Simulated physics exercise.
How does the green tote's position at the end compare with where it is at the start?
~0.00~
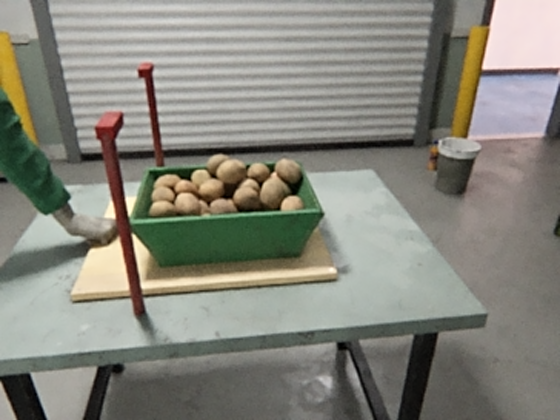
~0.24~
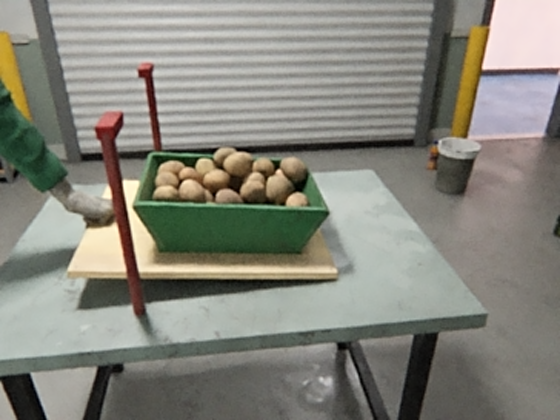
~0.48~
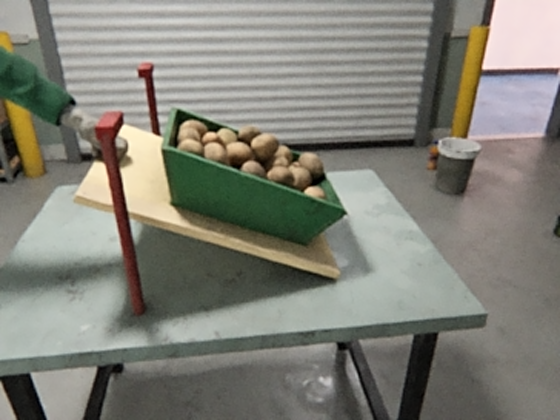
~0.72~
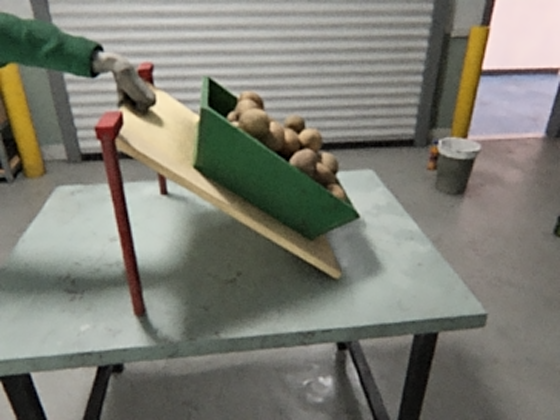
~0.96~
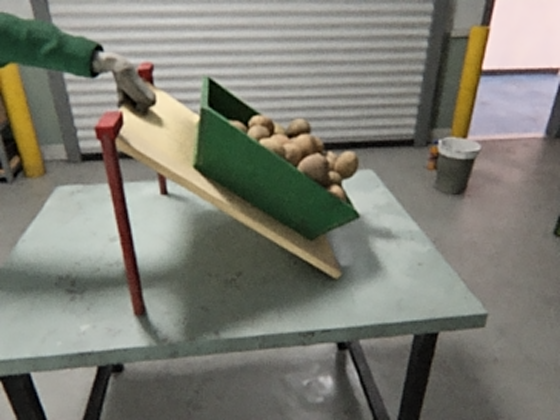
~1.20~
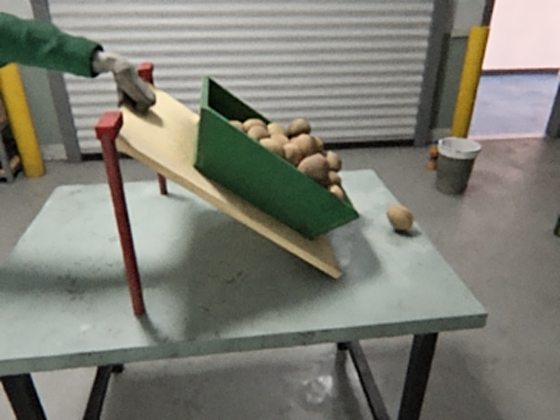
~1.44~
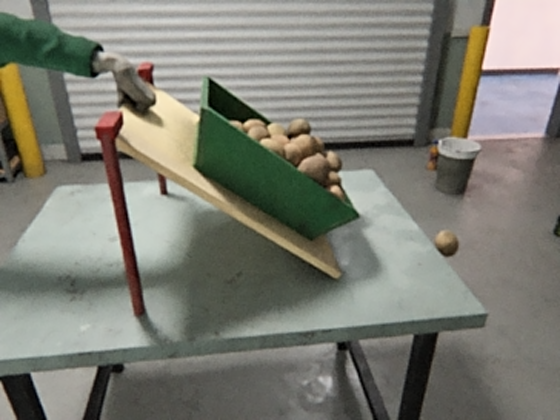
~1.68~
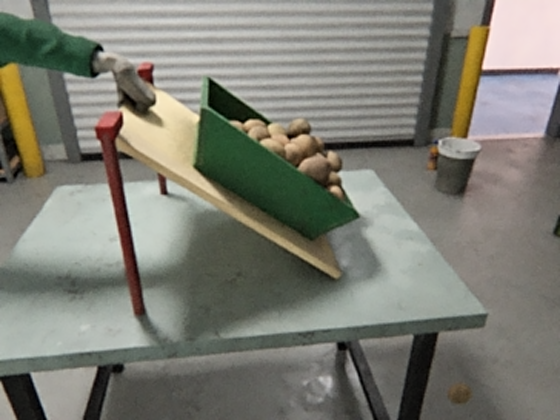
At the end the green tote is higher and farther to the right than at the start. It also sits steeply tilted, with its right end down, instead of level.
